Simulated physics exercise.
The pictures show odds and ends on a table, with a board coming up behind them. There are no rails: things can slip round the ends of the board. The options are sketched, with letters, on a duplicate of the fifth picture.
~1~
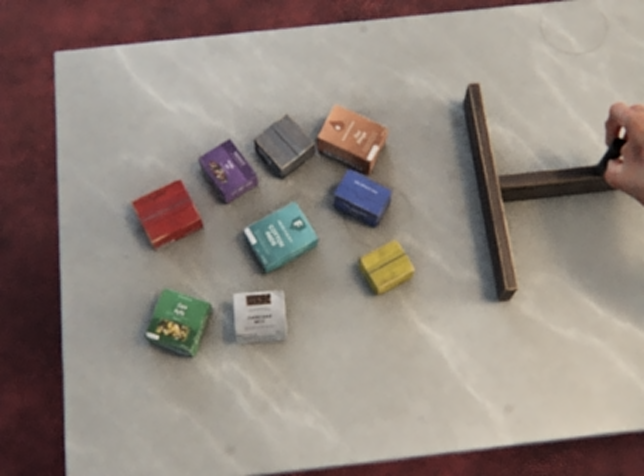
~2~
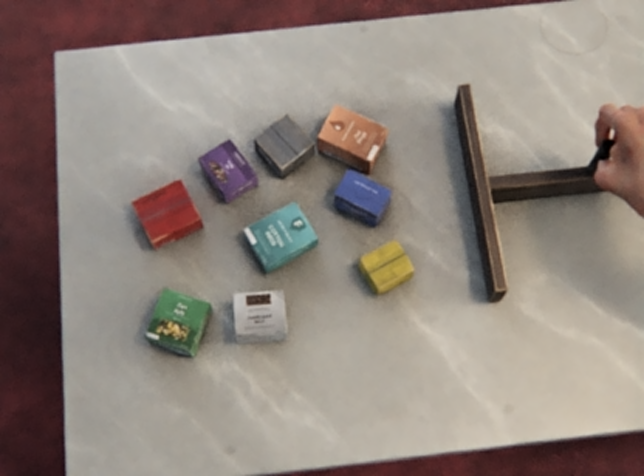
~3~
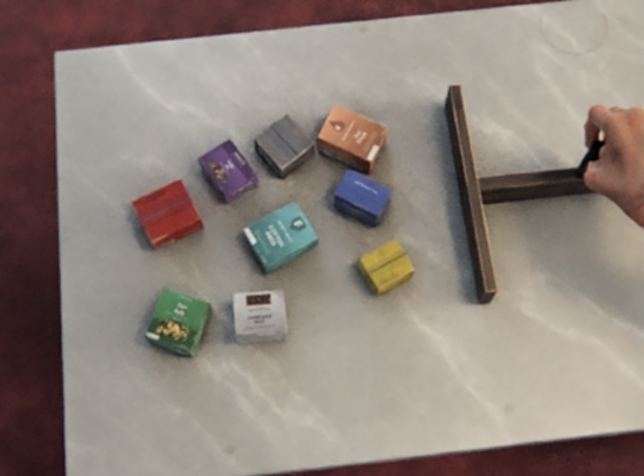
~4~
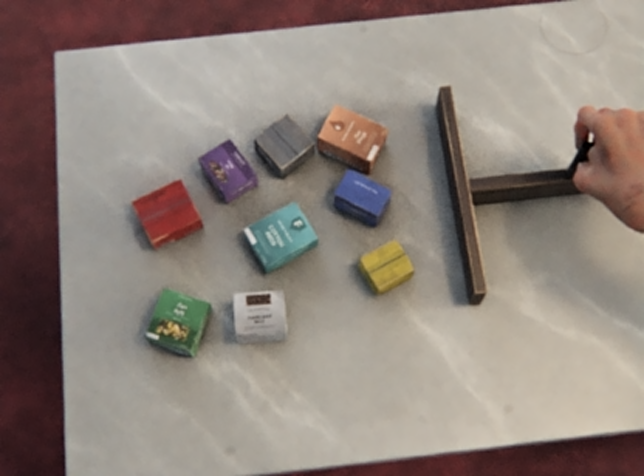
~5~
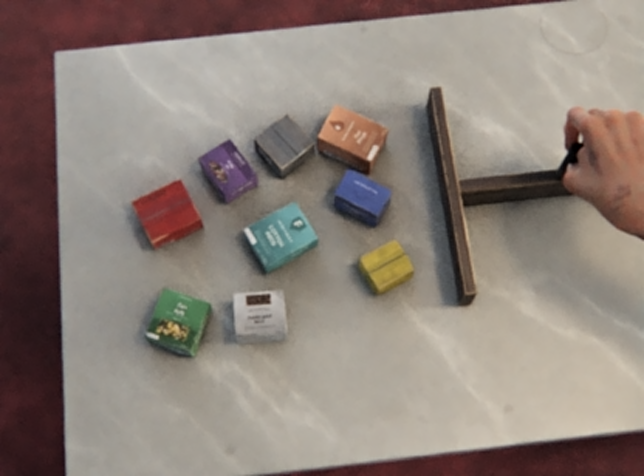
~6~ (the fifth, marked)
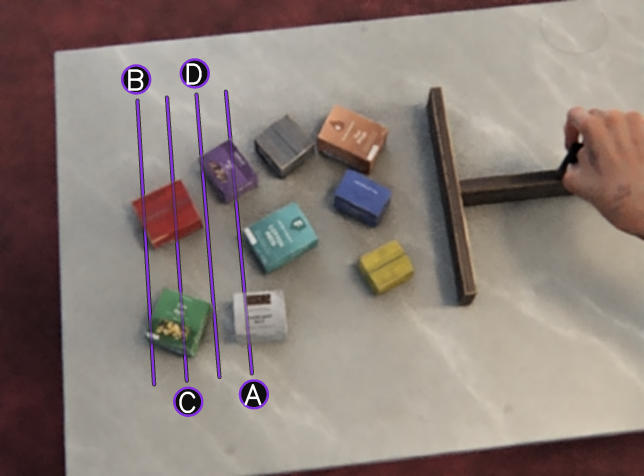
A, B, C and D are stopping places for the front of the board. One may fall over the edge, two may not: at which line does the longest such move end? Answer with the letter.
B is the last line within the limit.
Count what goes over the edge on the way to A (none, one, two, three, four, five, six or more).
In all, none.
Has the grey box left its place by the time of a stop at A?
Yes.
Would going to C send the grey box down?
No.
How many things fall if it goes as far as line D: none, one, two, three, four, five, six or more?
In all, none.
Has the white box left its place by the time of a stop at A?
Yes.
On the marked copy, A at (238, 225); B at (145, 235); C at (176, 232); D at (207, 229).
Taking B. A third of the way, board (342, 198); orange packet (299, 123); grey box (262, 151).
Two thirds of the way, board (230, 210); red box (138, 234); orange packet (205, 106).
When it is over, board (144, 219); red box (65, 238); green packet (78, 345); none fallen.
As for the rest, A is within the limit but short; C is within the limit but short; D is within the limit but short.
